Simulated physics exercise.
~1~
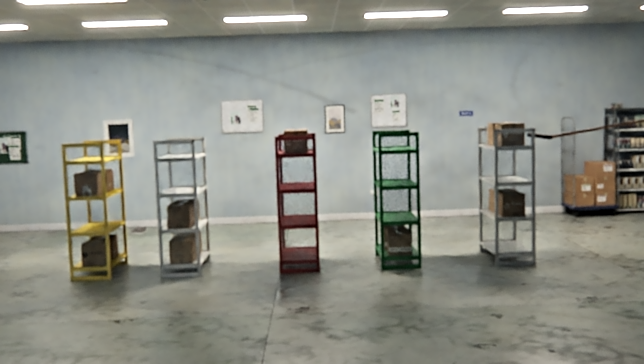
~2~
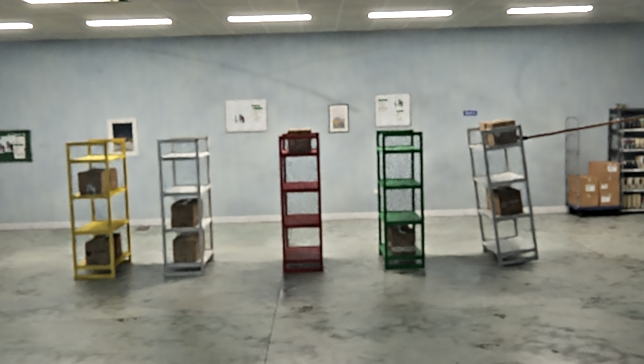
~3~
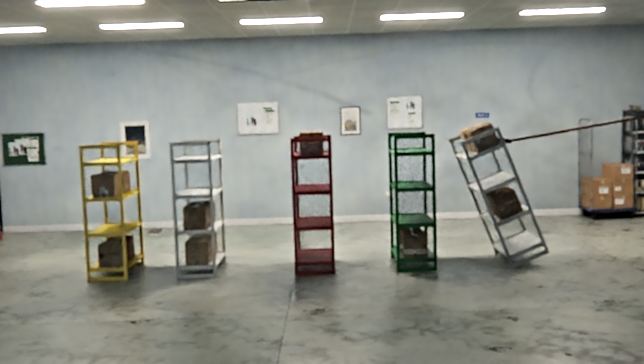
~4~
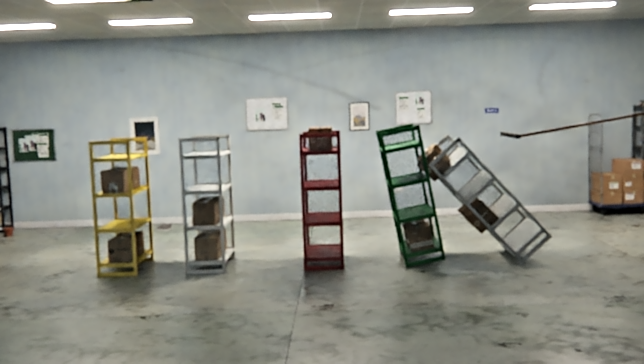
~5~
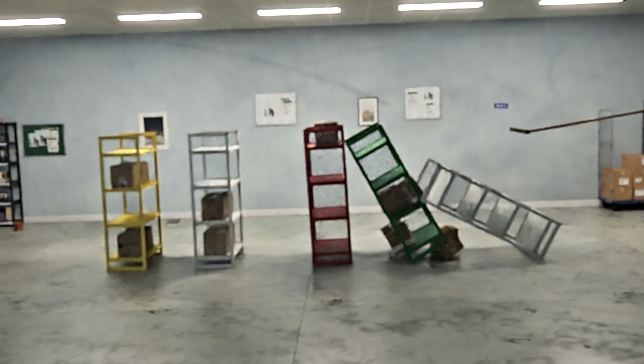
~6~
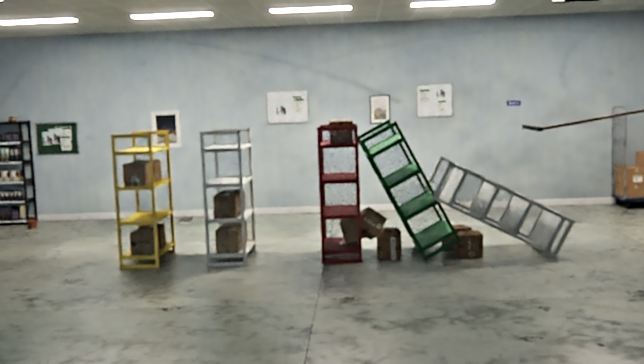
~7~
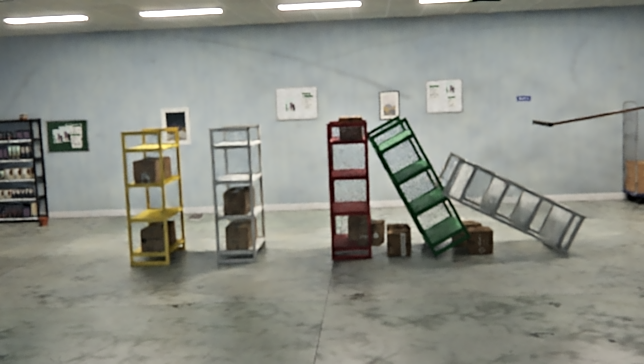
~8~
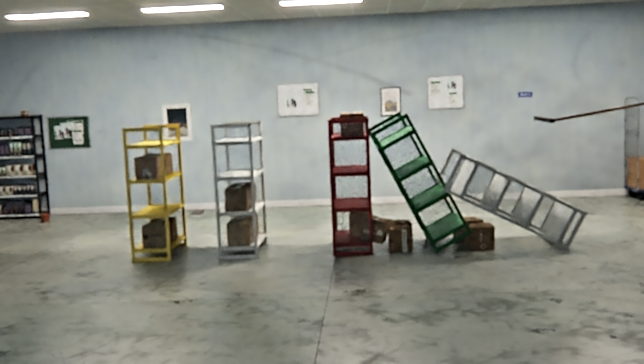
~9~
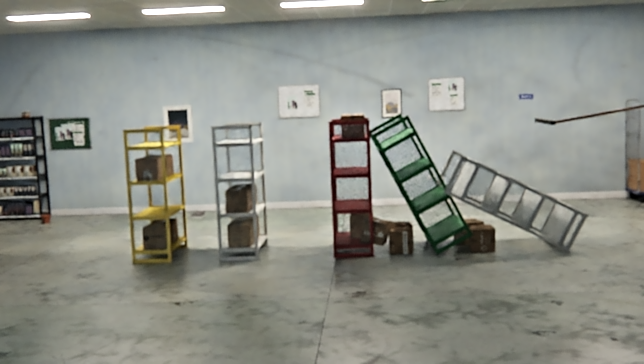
Five shelving units stand in a row across a concrete floor in a pale blue-walled room, seen from the front as the view pans slightly left. From the left they are yellow, grey, red, green and grey, most holding brown cartons. A long dark pole reaches in from the right to the top of the rightmost grey unit, which tips left and strikes the green one. The green unit leans over against the red unit, cartons spill to the floor, and the grey unit slides down behind it. It ends propped low against the green unit, while the red, yellow and other grey units stay upright.
